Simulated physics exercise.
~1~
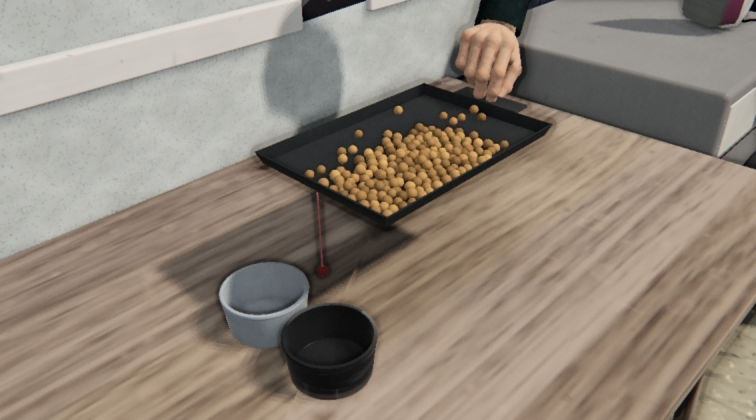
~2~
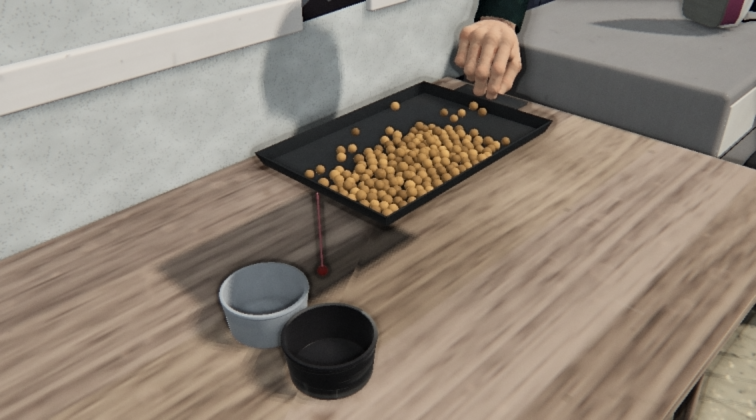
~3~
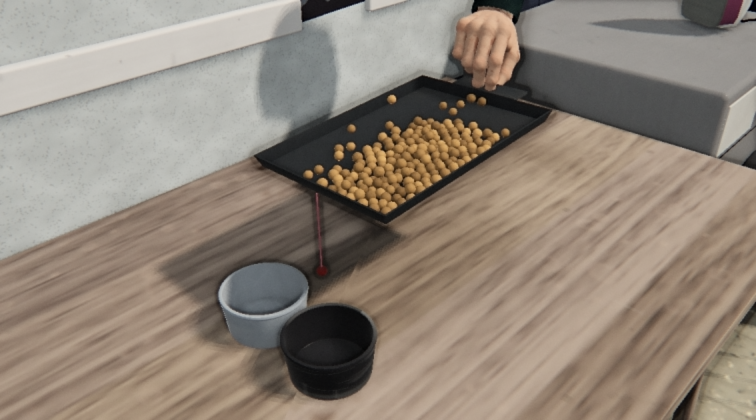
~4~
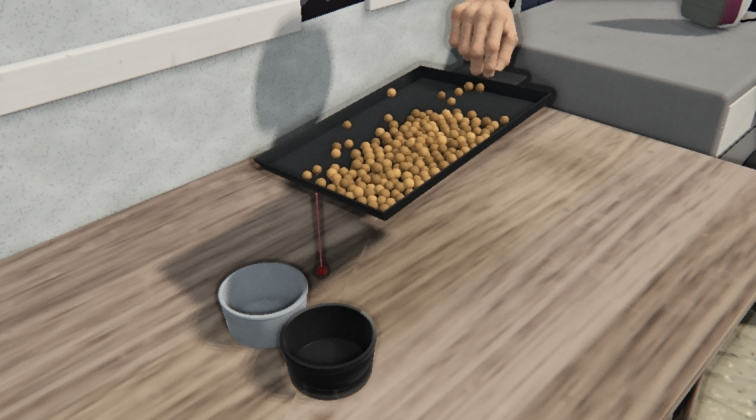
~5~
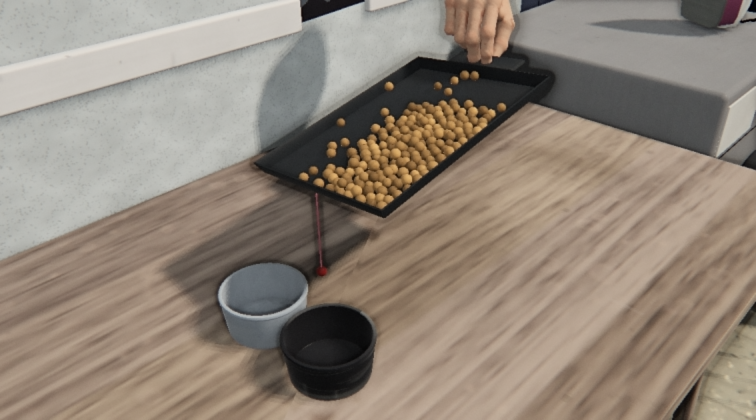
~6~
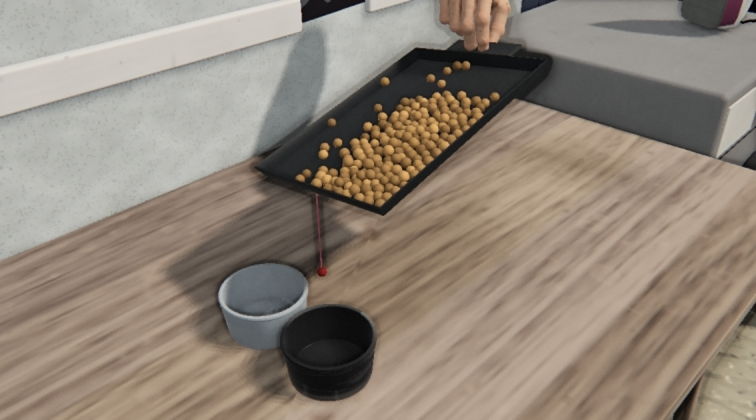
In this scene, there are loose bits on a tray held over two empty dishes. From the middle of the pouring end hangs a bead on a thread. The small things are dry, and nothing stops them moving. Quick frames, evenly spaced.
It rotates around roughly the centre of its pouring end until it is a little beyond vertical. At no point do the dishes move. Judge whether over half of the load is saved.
Under half of it is saved.
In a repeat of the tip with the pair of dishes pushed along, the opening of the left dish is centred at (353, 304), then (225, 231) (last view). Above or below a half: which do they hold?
In order, they'd catch a minor share, and next a major share.
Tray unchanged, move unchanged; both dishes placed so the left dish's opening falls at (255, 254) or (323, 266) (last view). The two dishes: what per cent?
The first try gives 90 per cent, the second 0 per cent.
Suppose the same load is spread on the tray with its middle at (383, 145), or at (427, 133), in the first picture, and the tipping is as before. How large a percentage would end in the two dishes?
You'd get near 30 percent first and near 30 percent after that.
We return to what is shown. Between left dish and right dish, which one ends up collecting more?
Once things settle, the left of the two ends up fuller.
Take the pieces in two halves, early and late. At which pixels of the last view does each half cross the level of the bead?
Starting near (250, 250), moving on to near (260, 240).
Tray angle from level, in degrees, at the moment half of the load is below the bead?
The tilt then is about 70°.
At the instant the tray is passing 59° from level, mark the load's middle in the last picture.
Somewhere around pixel (275, 189) in the last picture.
Shortly afterwards, tray tipped steeply; near half on the tray; a little in the left dish; near a quarter outside both; near a quarter in the air.
Next, tray tipped right over; only a few in the right dish; near a third in the left dish; near two thirds outside both; only a few in the air.
Some moments later, tray tipped past a quarter turn; only a few in the right dish; near a third in the left dish; near two thirds outside both.
In the end, tray tipped past a quarter turn; only a few in the right dish; near a third in the left dish; near two thirds outside both.
